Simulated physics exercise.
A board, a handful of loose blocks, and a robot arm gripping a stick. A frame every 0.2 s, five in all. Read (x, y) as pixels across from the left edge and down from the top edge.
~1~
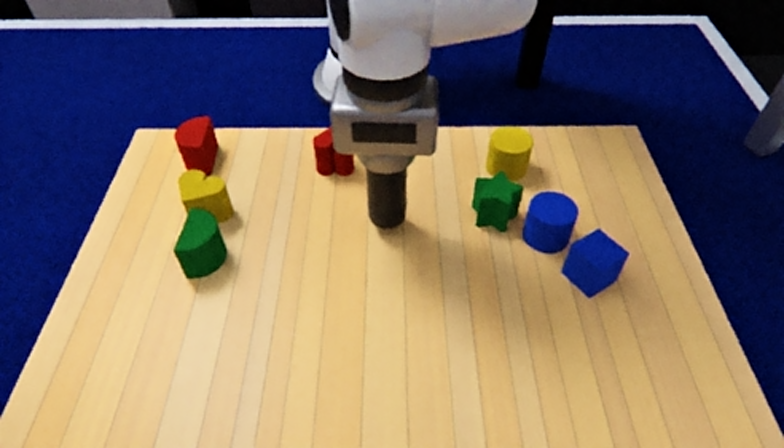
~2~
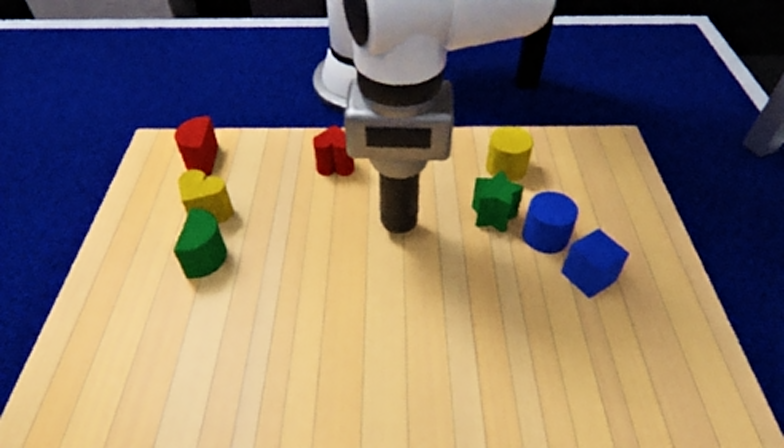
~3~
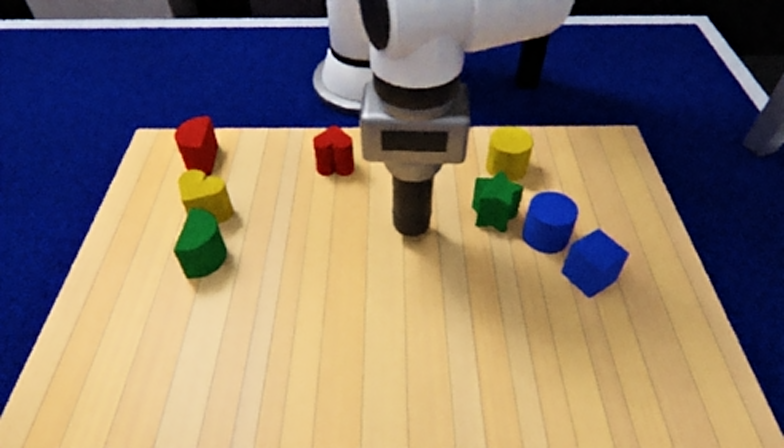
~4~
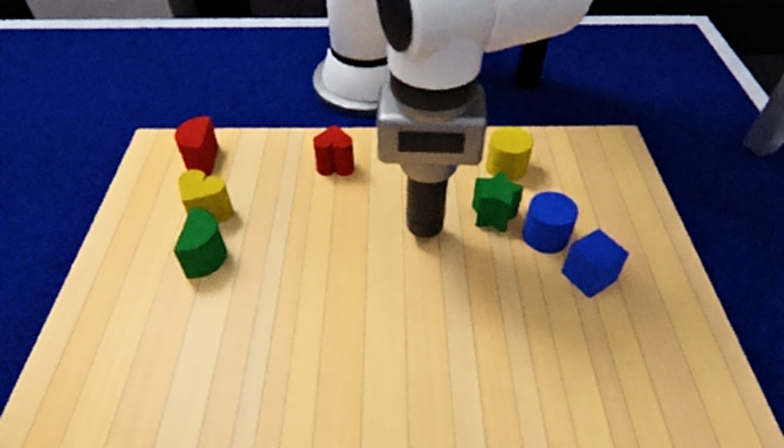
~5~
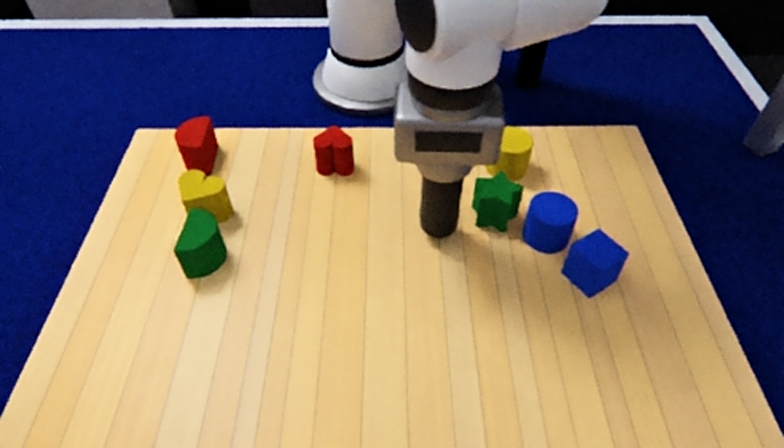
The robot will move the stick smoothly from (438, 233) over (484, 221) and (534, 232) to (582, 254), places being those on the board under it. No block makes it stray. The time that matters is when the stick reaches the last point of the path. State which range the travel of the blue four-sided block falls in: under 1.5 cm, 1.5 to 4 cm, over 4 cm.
Range: 1.5 to 4 cm.
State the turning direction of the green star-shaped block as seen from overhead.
Spin direction: Counter-clockwise.
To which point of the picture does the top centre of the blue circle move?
I'd guess (640, 229).
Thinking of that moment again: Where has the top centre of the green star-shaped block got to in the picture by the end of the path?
Roughly at (544, 177).
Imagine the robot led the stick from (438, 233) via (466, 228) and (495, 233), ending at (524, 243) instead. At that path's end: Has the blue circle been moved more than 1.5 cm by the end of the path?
Yes - that is the case.
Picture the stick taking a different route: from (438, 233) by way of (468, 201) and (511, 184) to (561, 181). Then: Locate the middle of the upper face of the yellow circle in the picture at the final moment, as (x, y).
Its top face will be centred at roughly (529, 127).
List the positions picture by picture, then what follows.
In the first frame, tip of the stick at (387, 216), middles of tops, green star-shaped block at (499, 187), yellow circle at (512, 139), blue circle at (554, 207), blue four-sided block at (601, 249).
In the second frame, stick at (399, 220), nothing pushed.
In the third frame, stick at (412, 224), nothing pushed.
In the fourth frame, stick at (425, 225), nothing pushed.
In the fifth frame, stick at (439, 224), green star-shaped block at (499, 187), yellow circle at (512, 139), blue circle at (554, 207), blue four-sided block at (601, 249).
On the path given first. One third of the way, stick at (487, 212); green star-shaped block at (520, 180), turned 25° anticlockwise.
Two thirds of the way, stick at (538, 224); green star-shaped block at (544, 176), turned 70° anticlockwise; blue circle at (588, 217); blue four-sided block at (605, 252), turned 20° clockwise.
At the end, stick at (586, 246); green star-shaped block at (544, 177), turned 70° anticlockwise; yellow circle unmoved; blue circle at (640, 229); blue four-sided block at (618, 261), turned 45° clockwise.
